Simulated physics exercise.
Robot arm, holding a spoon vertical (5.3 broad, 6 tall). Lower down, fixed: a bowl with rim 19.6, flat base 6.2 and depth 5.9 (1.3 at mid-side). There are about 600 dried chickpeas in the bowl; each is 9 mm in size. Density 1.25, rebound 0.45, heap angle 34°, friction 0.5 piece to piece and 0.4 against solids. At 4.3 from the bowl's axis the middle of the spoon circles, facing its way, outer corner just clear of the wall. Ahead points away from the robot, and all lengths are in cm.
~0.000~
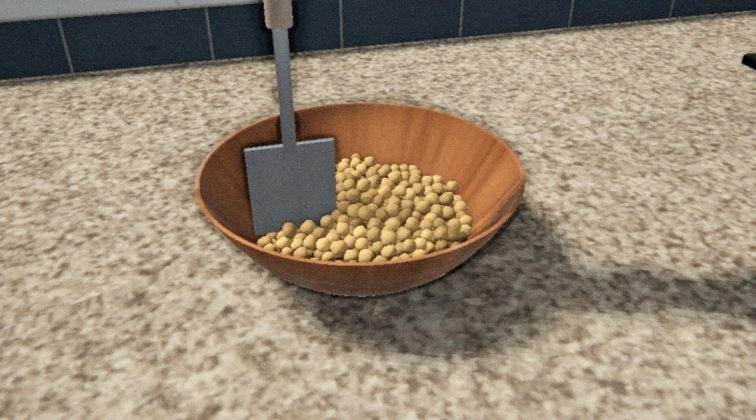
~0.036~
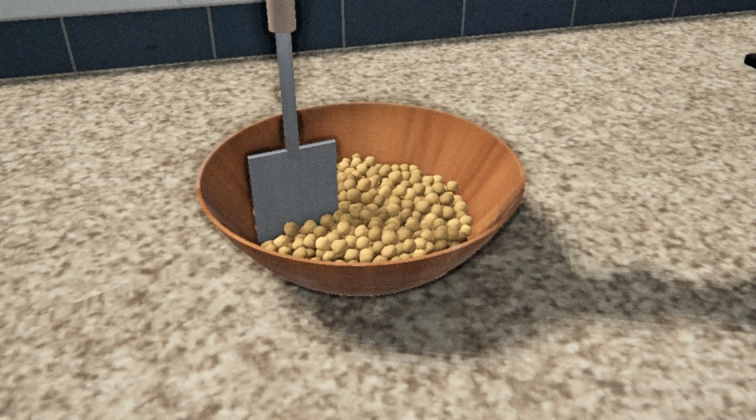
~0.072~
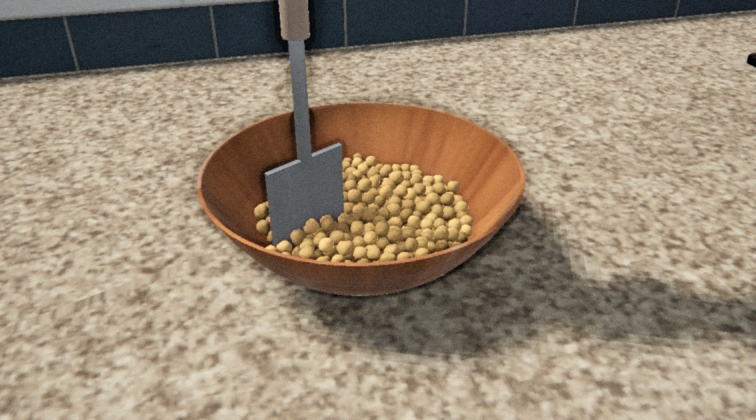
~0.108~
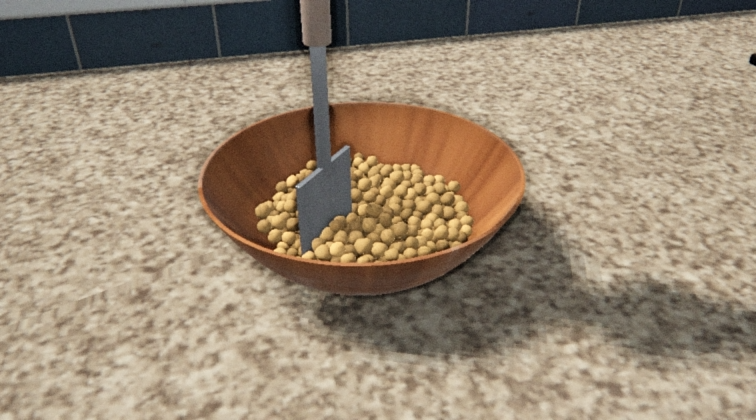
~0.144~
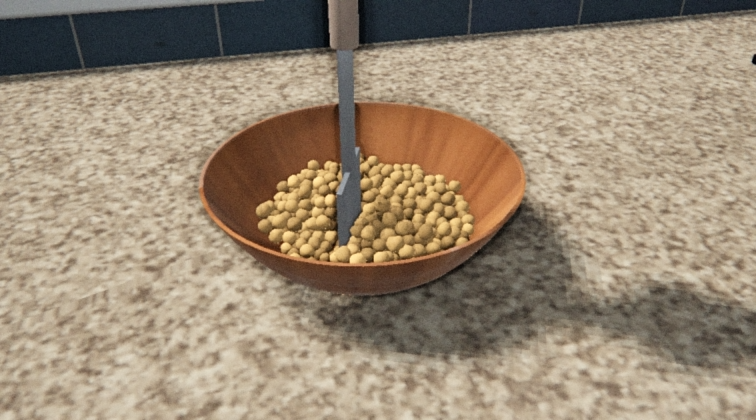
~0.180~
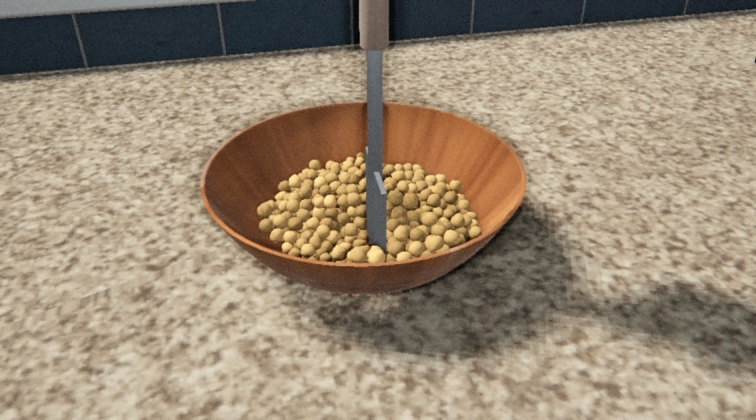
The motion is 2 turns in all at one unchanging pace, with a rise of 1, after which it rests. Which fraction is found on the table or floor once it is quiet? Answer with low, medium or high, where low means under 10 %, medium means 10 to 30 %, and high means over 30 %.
Low.
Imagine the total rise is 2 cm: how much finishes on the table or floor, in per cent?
My guess is close to 5 per cent.
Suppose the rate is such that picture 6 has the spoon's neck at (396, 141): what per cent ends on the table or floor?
I'd put it close to 15 per cent.
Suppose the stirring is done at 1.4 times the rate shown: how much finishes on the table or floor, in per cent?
I'd put it near 20 %.
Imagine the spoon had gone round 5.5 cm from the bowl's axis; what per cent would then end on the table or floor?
Close to 0 in a hundred then.
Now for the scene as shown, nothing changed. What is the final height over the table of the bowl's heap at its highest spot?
About 5.5 centimetres.
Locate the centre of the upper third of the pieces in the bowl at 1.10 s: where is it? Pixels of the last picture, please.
Near (398, 171).
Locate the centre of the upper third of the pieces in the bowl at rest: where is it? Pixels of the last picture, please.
Centre of top third: Approx. (359, 193).
After 0.64 s, 336° round, highest piece 8 above the table; 573 in the bowl, 20 on the table or floor, 7 in flight or on the tool.
After 1.10 s, 225° round, highest piece 7 above the table; 565 in the bowl, 35 on the table or floor.
After 1.53 s, 0° round, highest piece 5 above the table; 562 in the bowl, 38 on the table or floor.
After 2.23 s, 0° round, highest piece 5 above the table; 562 in the bowl, 38 on the table or floor.
At rest, 562 in the bowl, 38 on the table or floor. That is 6 % on the table or floor.
